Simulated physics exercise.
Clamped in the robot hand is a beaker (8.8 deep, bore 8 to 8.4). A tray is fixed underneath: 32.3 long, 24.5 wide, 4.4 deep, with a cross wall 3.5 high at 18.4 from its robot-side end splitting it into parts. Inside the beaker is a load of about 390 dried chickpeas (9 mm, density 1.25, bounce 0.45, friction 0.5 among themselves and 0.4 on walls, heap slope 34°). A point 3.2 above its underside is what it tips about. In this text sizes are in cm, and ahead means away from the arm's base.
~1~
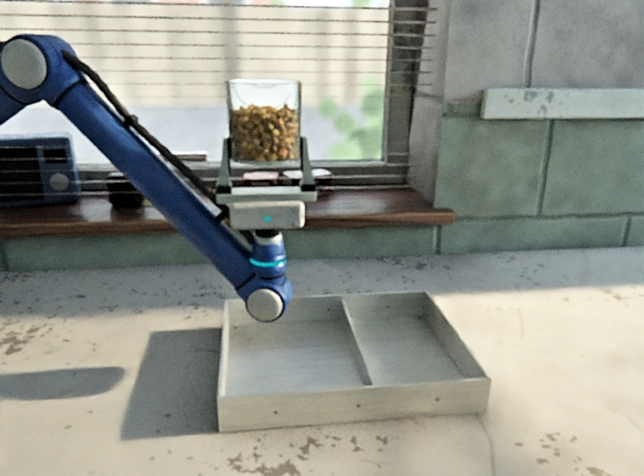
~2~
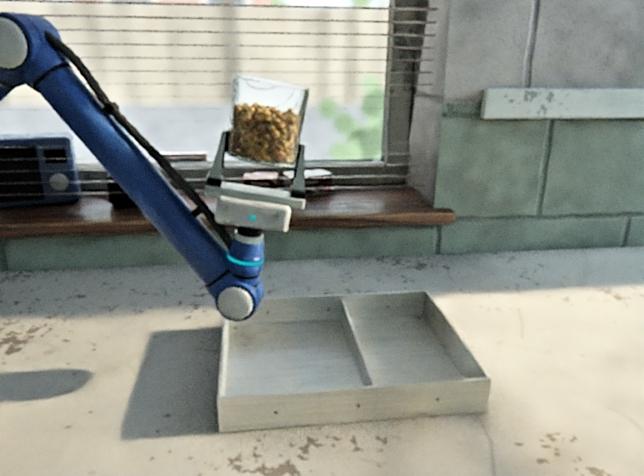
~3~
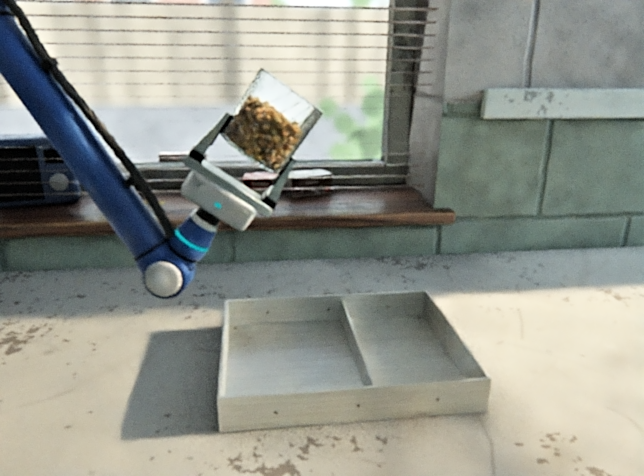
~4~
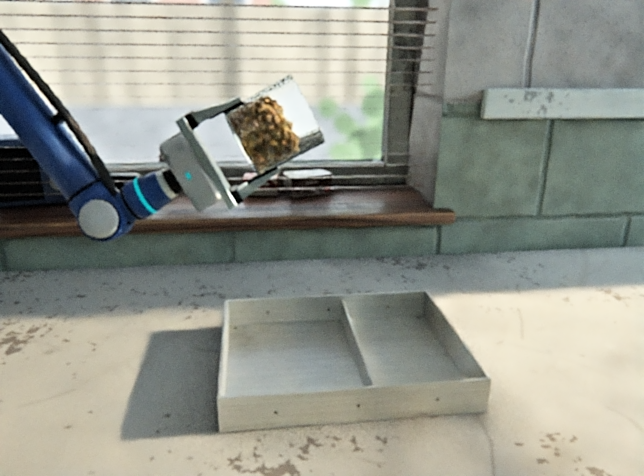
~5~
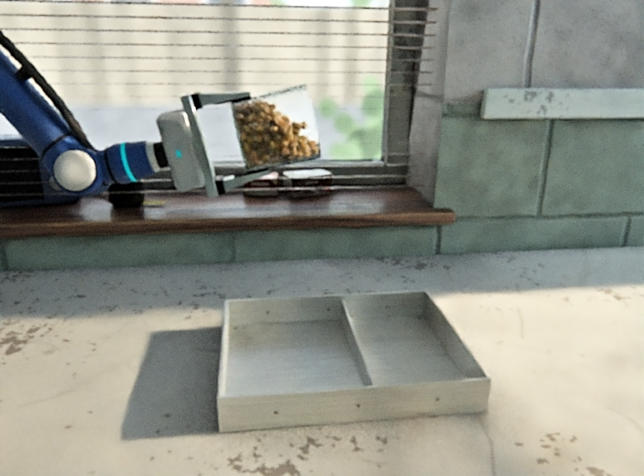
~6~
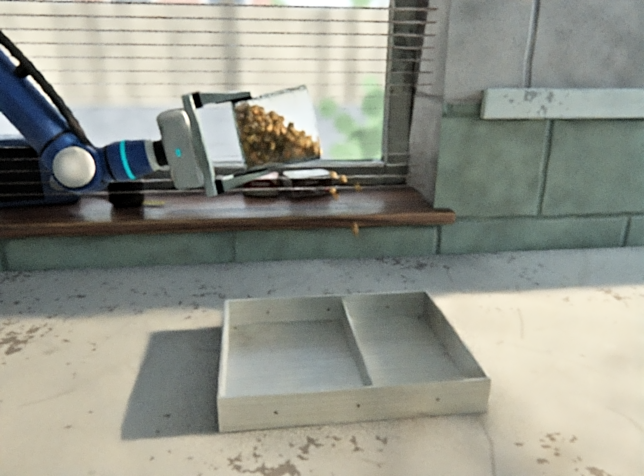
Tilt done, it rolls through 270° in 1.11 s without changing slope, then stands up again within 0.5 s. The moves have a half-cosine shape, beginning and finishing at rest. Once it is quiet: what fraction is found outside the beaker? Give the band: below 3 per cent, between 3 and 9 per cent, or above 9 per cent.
The band is above 9 per cent.
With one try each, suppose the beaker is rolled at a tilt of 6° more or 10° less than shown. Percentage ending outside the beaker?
You'd get close to 45 per cent, then close to 5 per cent.
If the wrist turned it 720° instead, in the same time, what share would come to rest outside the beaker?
Share: Close to 35 %.
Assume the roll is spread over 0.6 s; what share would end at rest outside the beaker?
In that case around 20 percent.
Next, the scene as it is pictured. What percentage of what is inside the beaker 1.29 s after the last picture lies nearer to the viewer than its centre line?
It's close to 35 percent.
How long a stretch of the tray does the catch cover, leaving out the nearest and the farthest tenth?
Some 20 cm.
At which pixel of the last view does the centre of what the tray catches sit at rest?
In the last view, around (350, 357).
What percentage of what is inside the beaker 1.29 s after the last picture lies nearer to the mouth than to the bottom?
Close to 35 per cent is in the half by the mouth.
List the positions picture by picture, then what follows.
The beaker middle at (265, 122), upright; upper third of the load around (264, 120), from x 235 to 295, top at y 110; 390 in the beaker, in the first frame.
The beaker middle at (266, 122), tipped 10°; upper third of the load around (261, 120), from x 235 to 295, top at y 110, in the second frame.
The beaker middle at (271, 124), tipped 35°; upper third of the load around (258, 119), from x 230 to 300, top at y 100, in the third frame.
The beaker middle at (274, 127), tipped 63°; upper third of the load around (261, 117), from x 230 to 295, top at y 100, in the fourth frame.
The beaker middle at (275, 130), tipped 78°; upper third of the load around (258, 119), from x 240 to 315, top at y 105, in the fifth frame.
The beaker middle at (275, 130), tipped 79°; upper third of the load around (257, 124), from x 240 to 360, top at y 105; 384 in the beaker, 6 in flight or on a rim, in the sixth frame.
Then, 0.64 s on, tipped 79°, highest piece 36 above the table; 343 in the beaker, 13 in the robot-side part, 8 in the far-side part, 26 in flight or on a rim.
Then, 1.29 s on, tipped 57°, highest piece 35 above the table; 276 in the beaker, 55 in the robot-side part, 47 in the far-side part, 1 on the table or floor, 11 in flight or on a rim.
Then, 1.81 s on, upright, highest piece 36 above the table; 276 in the beaker, 62 in the robot-side part, 51 in the far-side part, 1 on the table or floor.
Then, 2.51 s on, upright, highest piece 36 above the table; 276 in the beaker, 62 in the robot-side part, 51 in the far-side part, 1 on the table or floor.
In the end, 276 in the beaker, 62 in the robot-side part, 51 in the far-side part, 1 on the table or floor. That is 29 % outside the beaker.
